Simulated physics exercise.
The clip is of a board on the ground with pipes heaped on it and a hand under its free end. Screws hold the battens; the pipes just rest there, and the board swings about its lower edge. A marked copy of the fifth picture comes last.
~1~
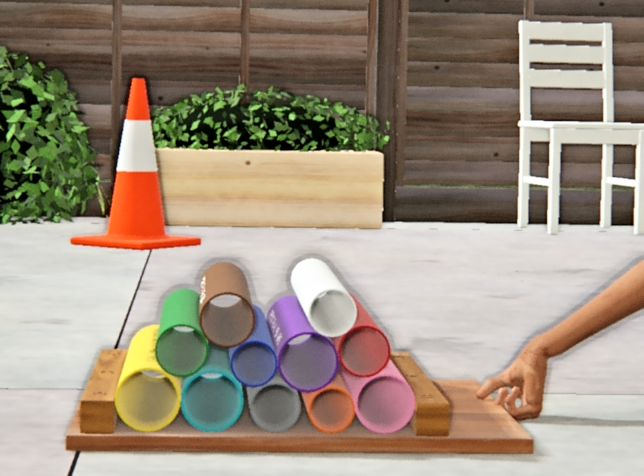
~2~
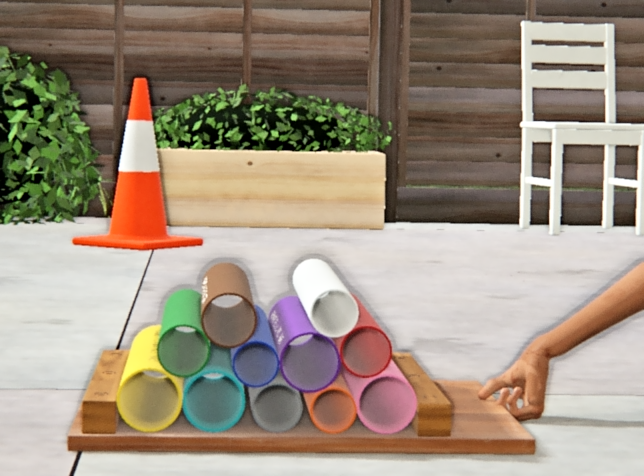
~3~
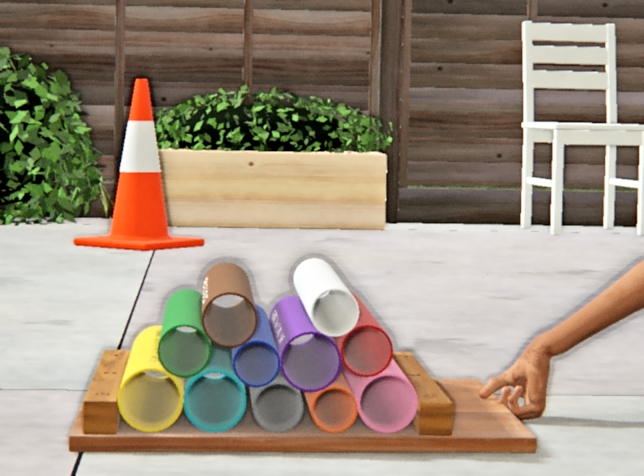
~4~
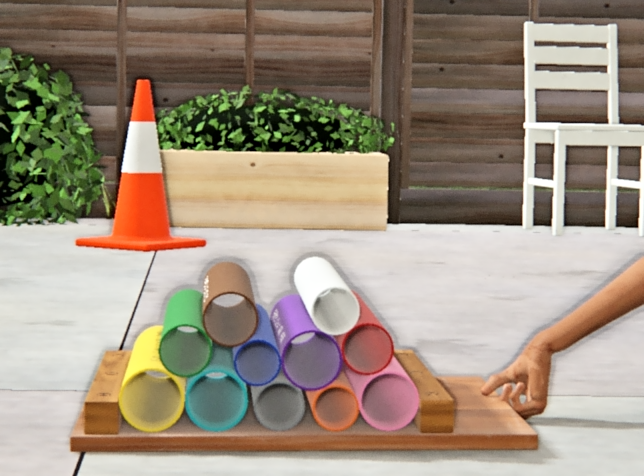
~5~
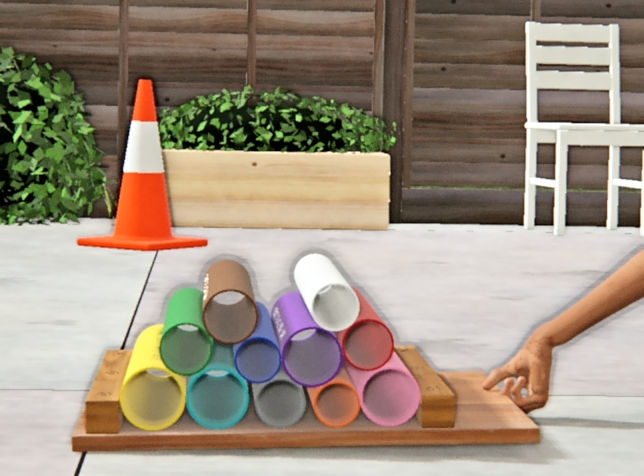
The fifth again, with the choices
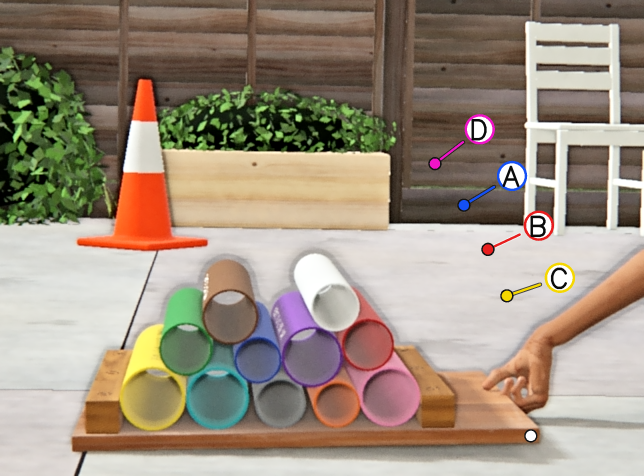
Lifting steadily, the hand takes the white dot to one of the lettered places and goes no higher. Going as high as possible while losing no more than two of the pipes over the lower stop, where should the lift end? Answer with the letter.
The last mark within the limit is C.
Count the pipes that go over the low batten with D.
At D the number is six.
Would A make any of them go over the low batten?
Yes.
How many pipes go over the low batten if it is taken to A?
With A, six.
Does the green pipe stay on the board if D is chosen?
The green pipe: No.
On the marked copy, A at (464, 205); B at (488, 250); C at (507, 296); D at (435, 164); the white dot at (530, 436).
With C. Early on, board at 15°.
Further on, board at 20°.
At the end, board at 20°, two over the low batten (green, brown).
As for the rest, A six over the low batten; B five over the low batten; D six over the low batten.
